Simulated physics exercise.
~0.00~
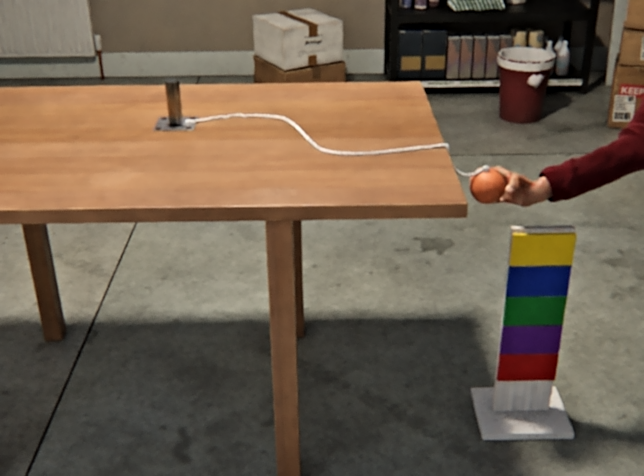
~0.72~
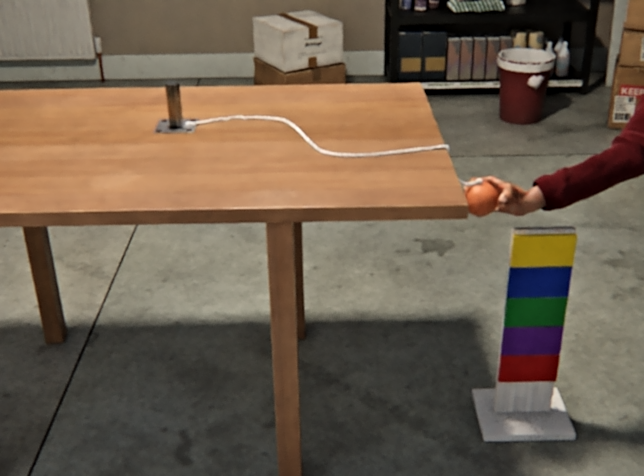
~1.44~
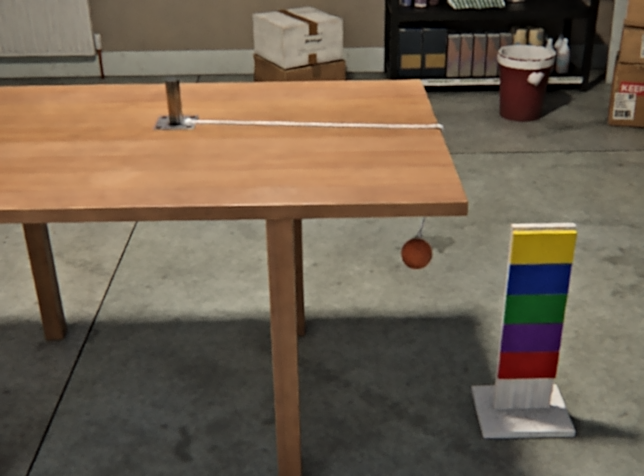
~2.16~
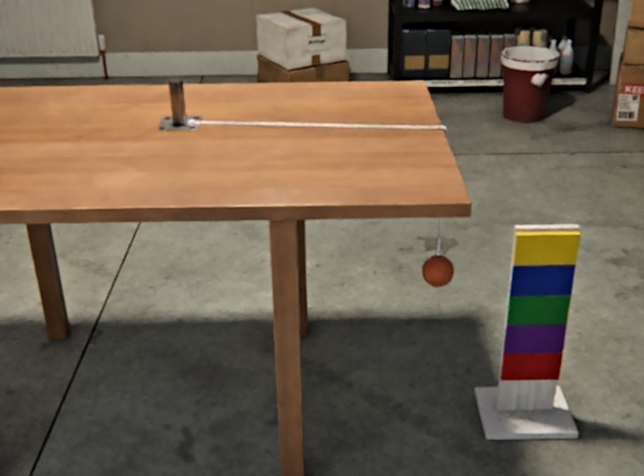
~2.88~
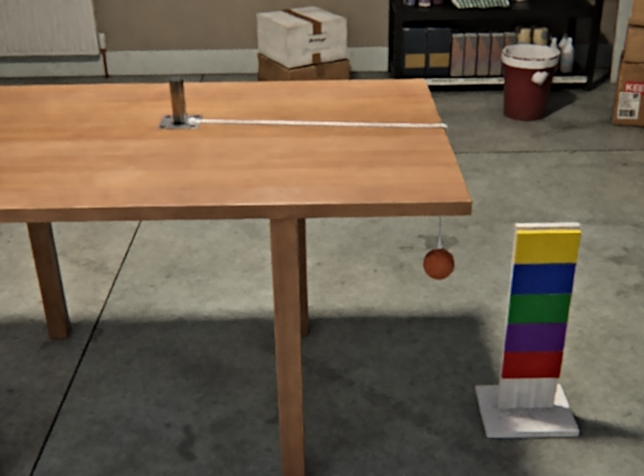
In a garage-like room, a hand releasing a round orange object on a slack white cord, which tightens, leaving it hanging level with blue.
